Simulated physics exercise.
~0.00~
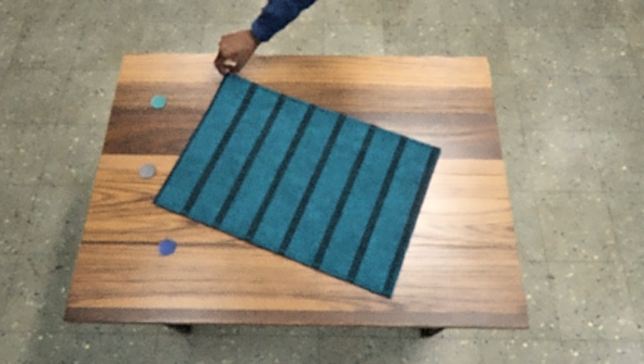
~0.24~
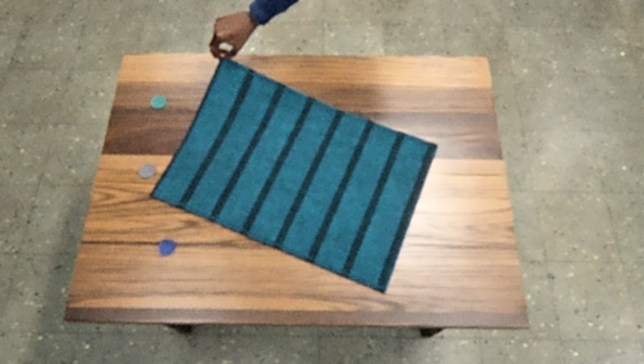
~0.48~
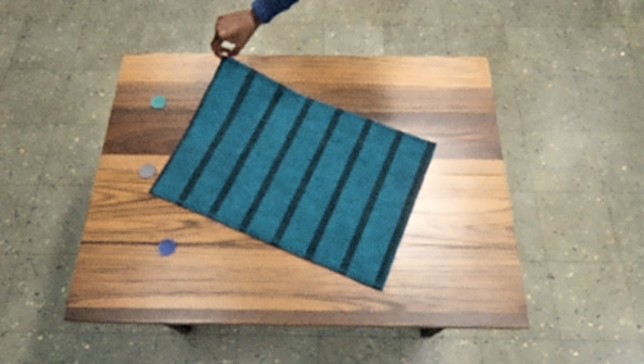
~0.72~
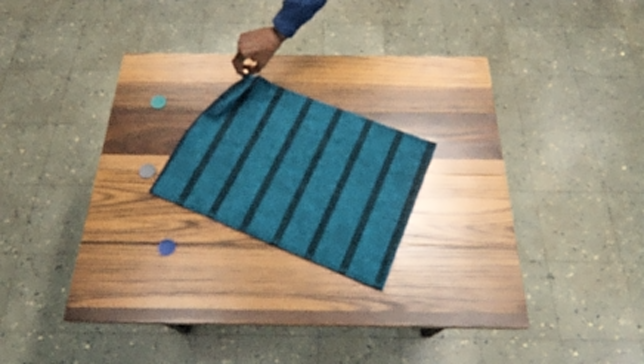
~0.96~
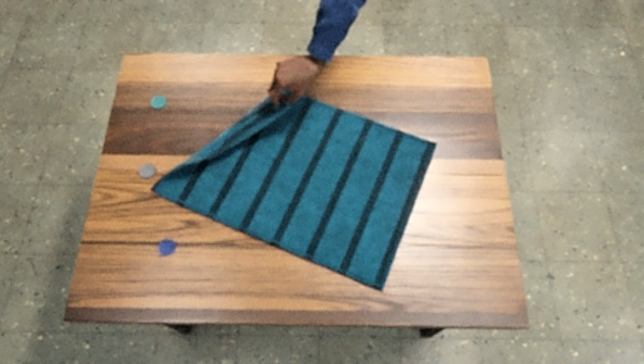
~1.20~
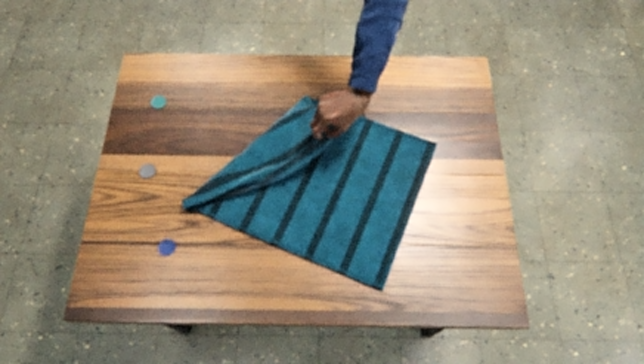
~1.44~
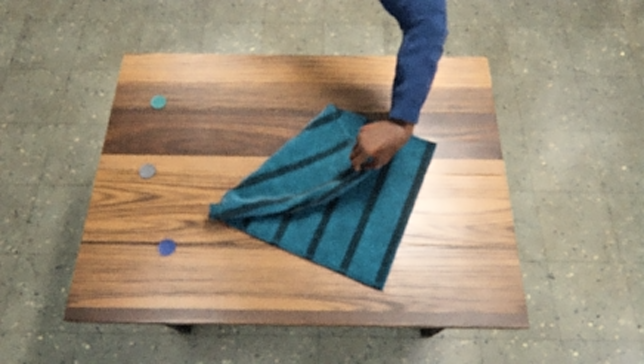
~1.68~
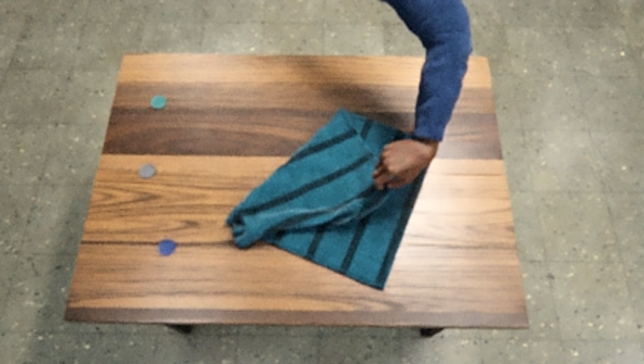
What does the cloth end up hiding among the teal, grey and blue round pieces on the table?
It hides none of them. The teal, grey and blue pieces all stay in plain view on the left side of the table.
A hand took the top left corner of a teal cloth with dark stripes on a wooden table and pulled it rightward and down over the rest, leaving the cloth bunched and partly folded, with three small round pieces uncovered at left.
